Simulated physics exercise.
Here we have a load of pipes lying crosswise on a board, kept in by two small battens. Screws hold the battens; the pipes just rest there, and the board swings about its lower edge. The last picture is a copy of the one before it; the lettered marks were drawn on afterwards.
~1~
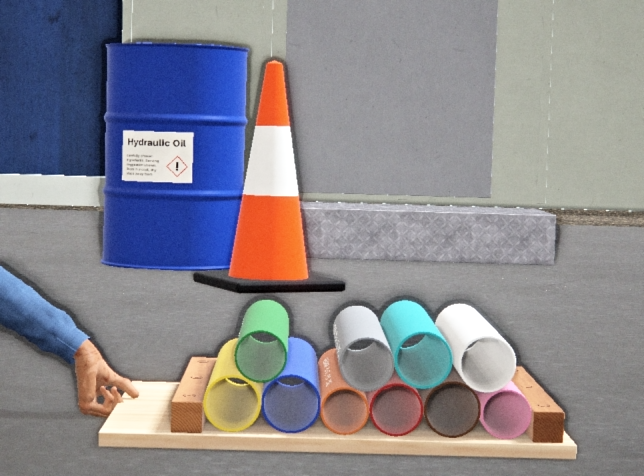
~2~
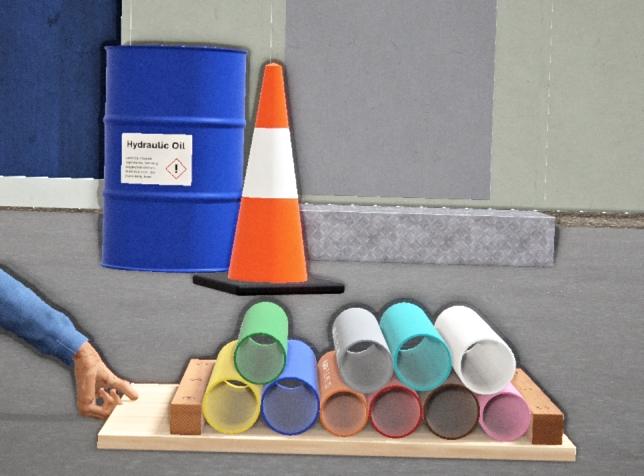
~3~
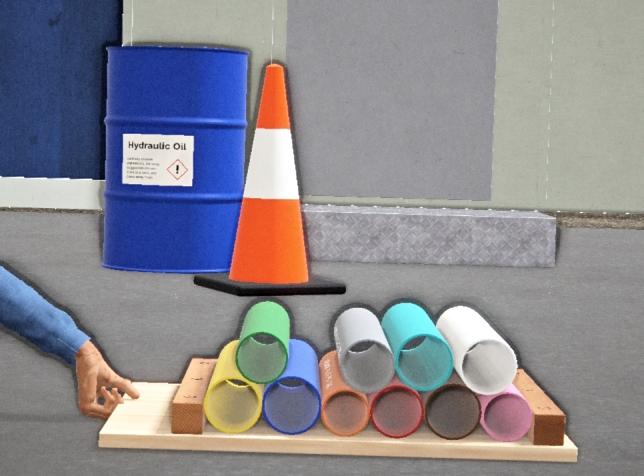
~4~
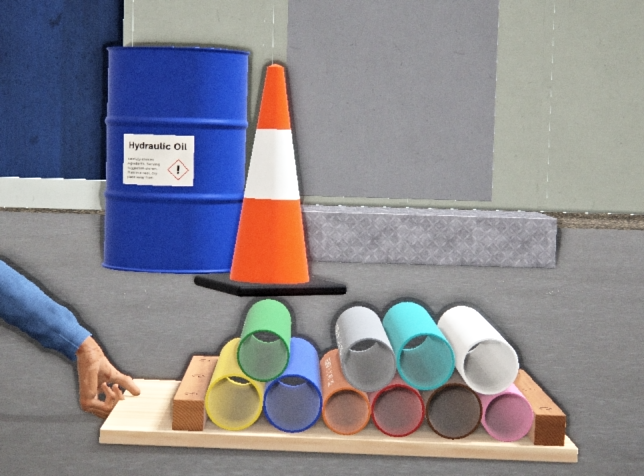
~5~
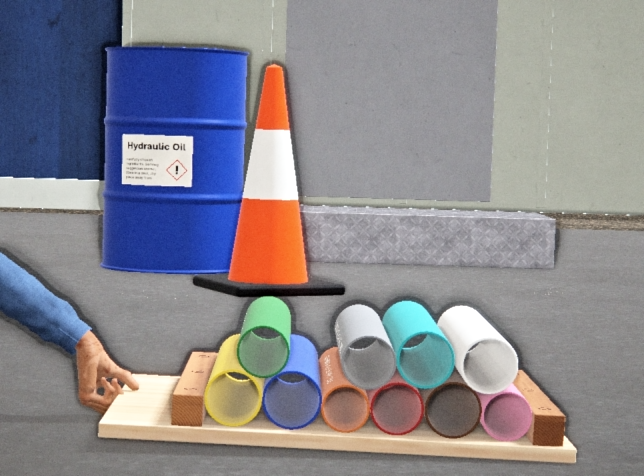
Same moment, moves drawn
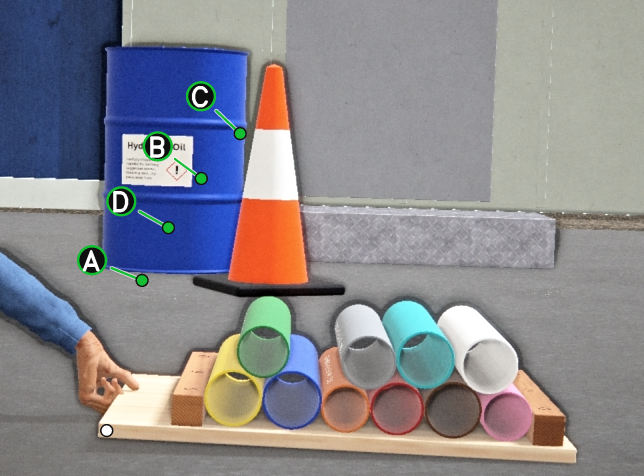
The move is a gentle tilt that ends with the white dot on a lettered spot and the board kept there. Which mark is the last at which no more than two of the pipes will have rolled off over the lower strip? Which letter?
No higher than D.
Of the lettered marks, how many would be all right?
Two of the four.
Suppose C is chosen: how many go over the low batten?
The count is four.
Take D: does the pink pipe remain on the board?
Yes.
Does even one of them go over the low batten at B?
Yes.
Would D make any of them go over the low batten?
Yes, at D.
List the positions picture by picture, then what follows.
The first picture shows red pipe (396, 410); brown pipe (452, 410); pink pipe (506, 414).
The second picture shows pink pipe (505, 416); grey pipe (366, 366).
The third picture shows board (335, 404); yellow pipe (233, 405); blue pipe (292, 405); red pipe (397, 412).
The fourth picture shows board (336, 403); yellow pipe (234, 402); blue pipe (293, 403).
The fifth picture shows board (335, 401); yellow pipe (233, 397); blue pipe (292, 400).
On the copy, A at (142, 281); B at (201, 178); C at (240, 134); D at (168, 228); the white dot at (107, 430).
On D. First, board at 16°.
Then, board at 28°.
Finally, board at 28°, one over the low batten (white).
By contrast, A none over the low batten; B four over the low batten (grey, green, white, turquoise); C four over the low batten (grey, green, white, turquoise).
